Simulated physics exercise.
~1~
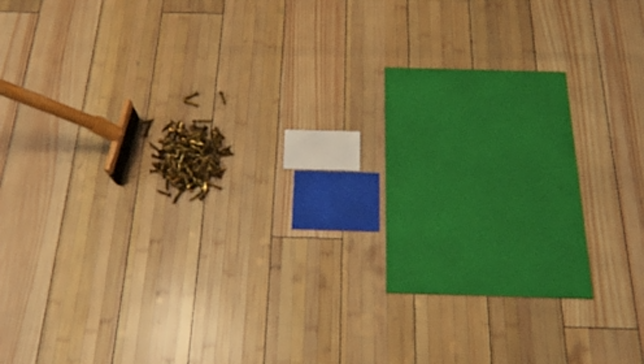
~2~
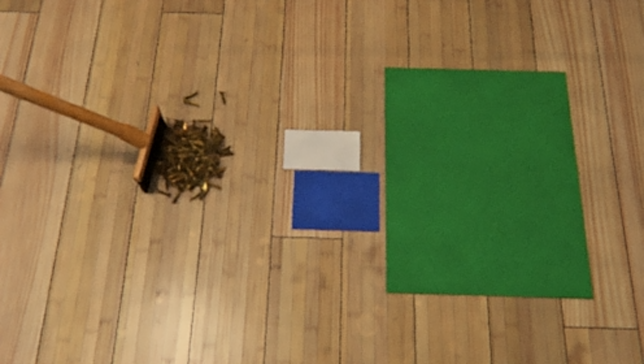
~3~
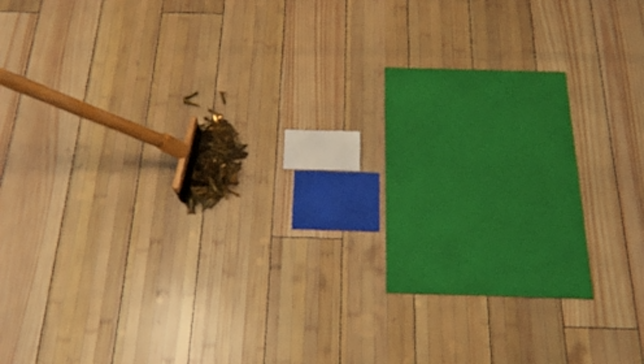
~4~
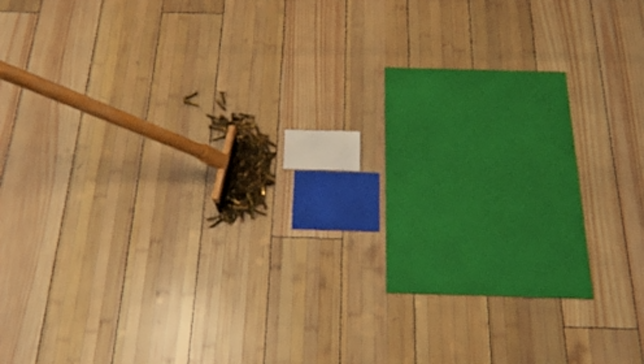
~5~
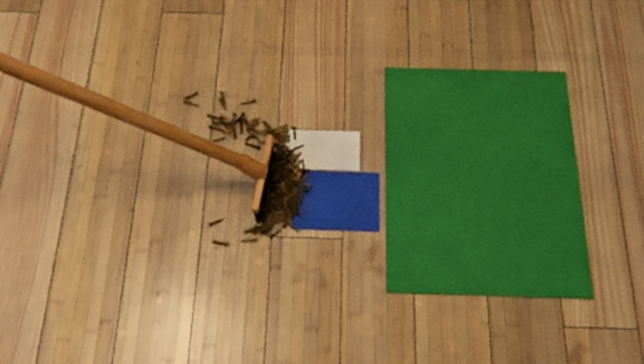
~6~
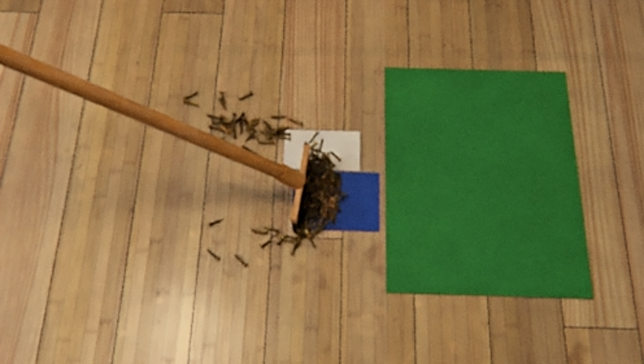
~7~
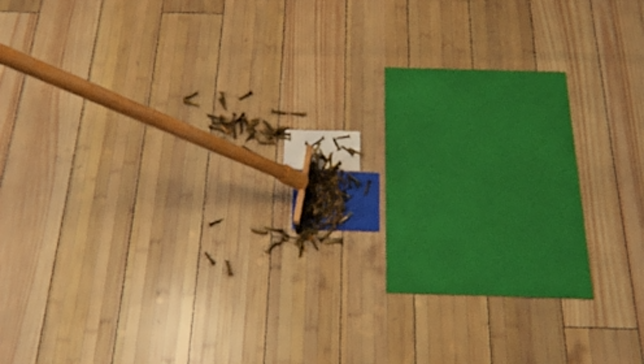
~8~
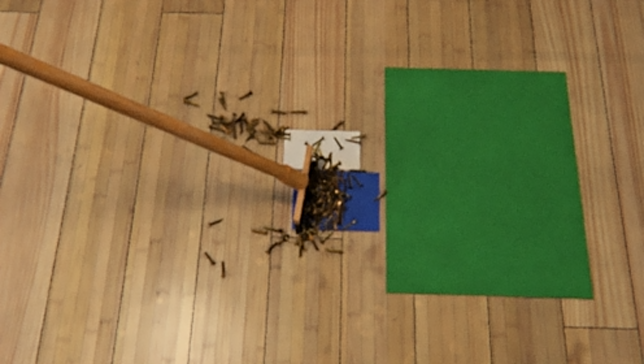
A long-handled squeegee pushed a pile of small brass-coloured screws rightwards across a wooden floor, shedding some along the way, then stopped over the blue mat, leaving many there, a few on the white mat and others scattered on the floorboards.
